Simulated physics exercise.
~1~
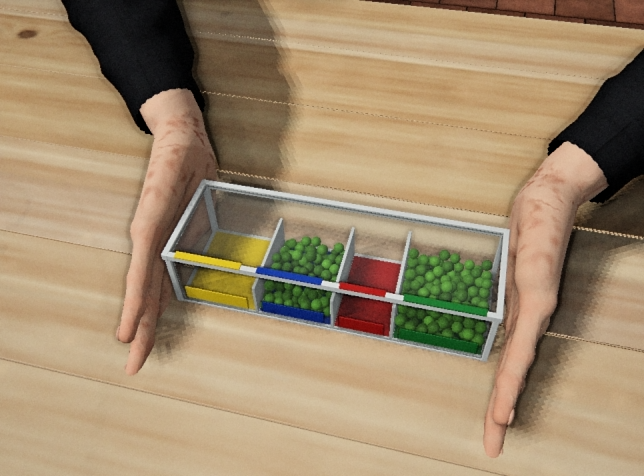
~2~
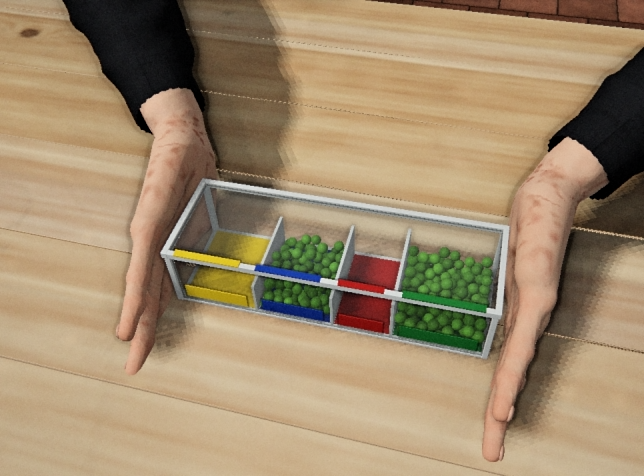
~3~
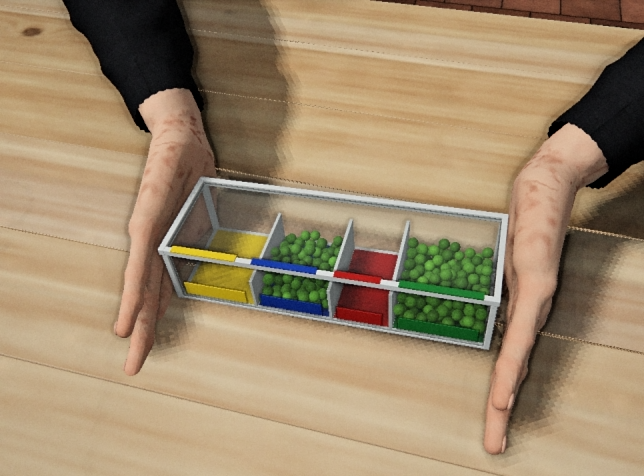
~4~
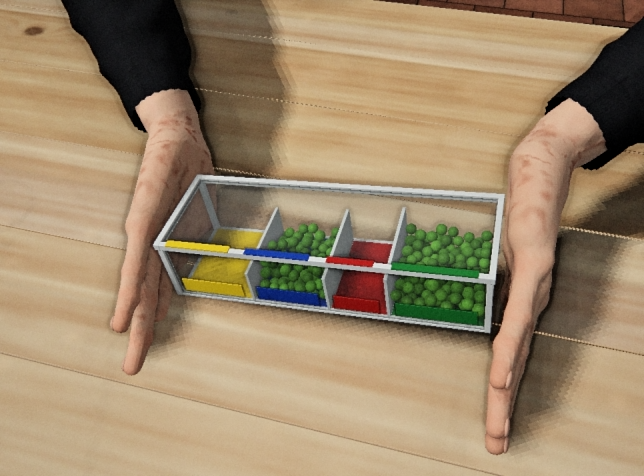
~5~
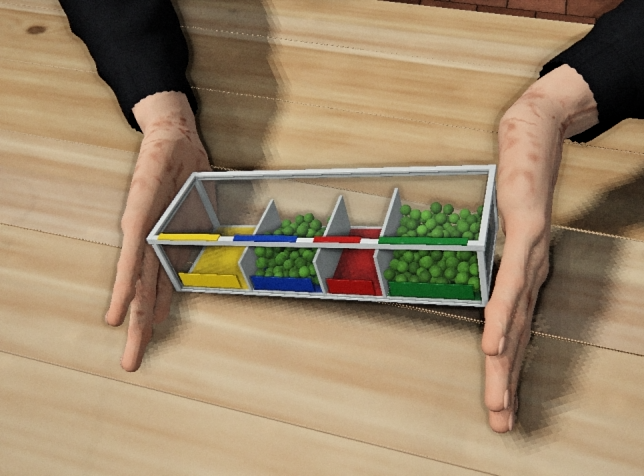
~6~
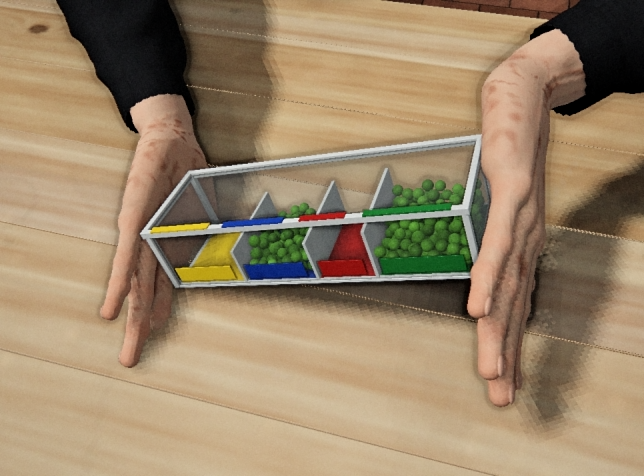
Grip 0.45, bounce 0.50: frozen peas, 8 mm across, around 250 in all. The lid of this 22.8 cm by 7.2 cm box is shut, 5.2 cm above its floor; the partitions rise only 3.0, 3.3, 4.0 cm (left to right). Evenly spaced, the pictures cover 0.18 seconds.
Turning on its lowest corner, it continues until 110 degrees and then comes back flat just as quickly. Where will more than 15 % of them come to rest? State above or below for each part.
In order: Red compartment: Holds a share within the limit; blue compartment: Holds a share within the limit; green compartment: Holds a share past the limit; yellow compartment: Holds a share past the limit.
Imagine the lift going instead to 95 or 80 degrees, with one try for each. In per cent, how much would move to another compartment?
40 and 20 %.
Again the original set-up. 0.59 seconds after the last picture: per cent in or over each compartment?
You'd find red at 0, blue at 25, green at 55 and yellow at 20 per cent.
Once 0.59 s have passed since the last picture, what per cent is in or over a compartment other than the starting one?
About 25 percent.
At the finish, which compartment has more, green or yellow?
The green compartment.
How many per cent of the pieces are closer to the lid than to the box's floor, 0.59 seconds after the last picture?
About 70 %.
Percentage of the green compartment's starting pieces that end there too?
I'd put it at roughly 90 per cent.
Then, 0.59 s after the last picture, tilt 110 degrees; blue 25 %, green 55 %, yellow 20 %.
Then, 0.98 s after the last picture, tilt 47 degrees; blue 5 %, green 55 %, yellow 35 %.
Then, 1.46 s after the last picture, tilt 0 degrees; blue 5 %, green 55 %, yellow 35 %.
In the end, red 0 %, blue 5 %, green 55 %, yellow 35 %.
